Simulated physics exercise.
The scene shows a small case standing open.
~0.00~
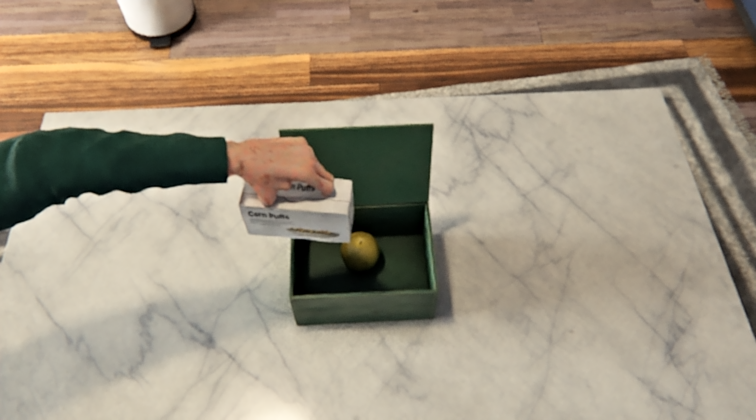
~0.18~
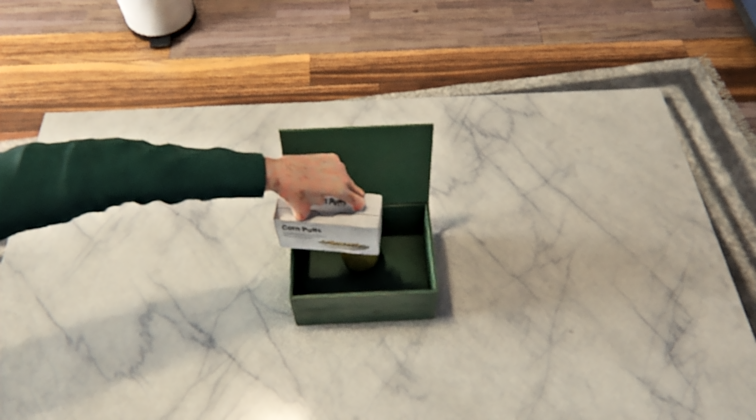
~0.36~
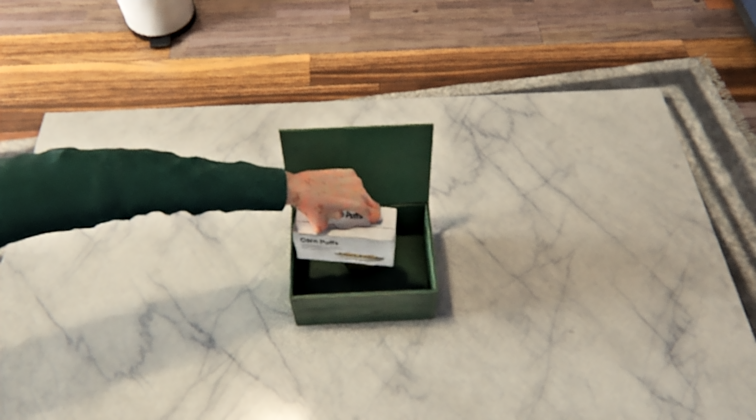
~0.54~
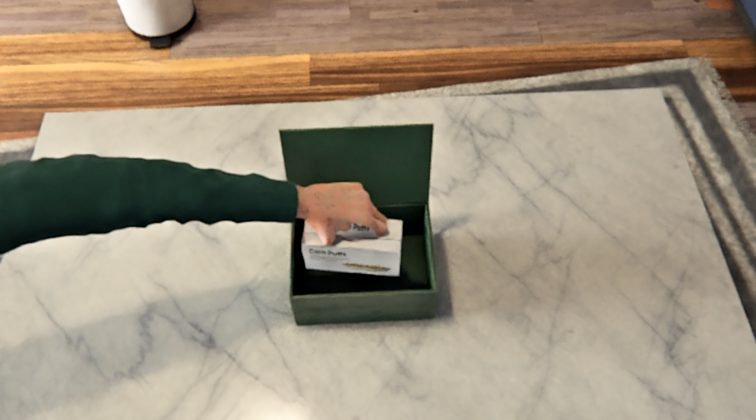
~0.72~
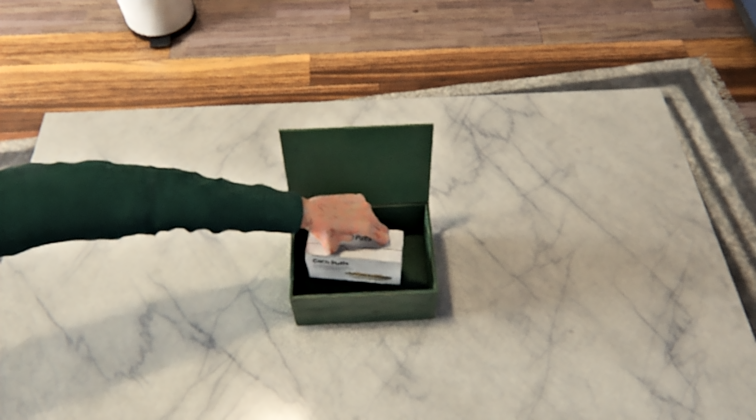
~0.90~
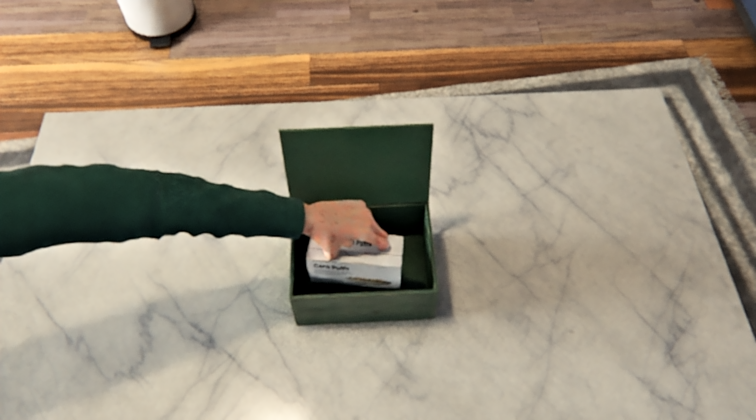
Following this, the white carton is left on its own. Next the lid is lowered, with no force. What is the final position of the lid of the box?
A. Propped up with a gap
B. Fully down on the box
Option B: Fully down on the box.
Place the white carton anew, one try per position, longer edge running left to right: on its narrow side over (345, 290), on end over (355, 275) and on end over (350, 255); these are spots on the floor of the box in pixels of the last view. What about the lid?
First try leaves it shut, second try leaves it partly open, third try leaves it partly open.
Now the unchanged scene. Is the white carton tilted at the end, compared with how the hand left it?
It stays as it was set.
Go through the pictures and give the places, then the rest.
In the first frame, coming down; white carton (299, 208); yellow apple (360, 252).
In the second frame, coming down; white carton (330, 222).
In the third frame, coming down; white carton (346, 234).
In the fourth frame, coming down; white carton (353, 245).
In the fifth frame, coming down; white carton (356, 254).
In the sixth frame, in place under the hand; white carton (356, 259).
By 1.30 s, white carton moved a little near (353, 288).
By 2.40 s, lid 66° above the rim; white carton moved a little near (353, 288); yellow apple moved a little.
By 2.80 s, lid 17° above the rim; white carton moved a little near (353, 288); yellow apple moved a little.
When it is over (3.4 s), lid shut; moved from the start, white carton; yellow apple as before. End places, in pixels of the last picture, white carton near (353, 288).
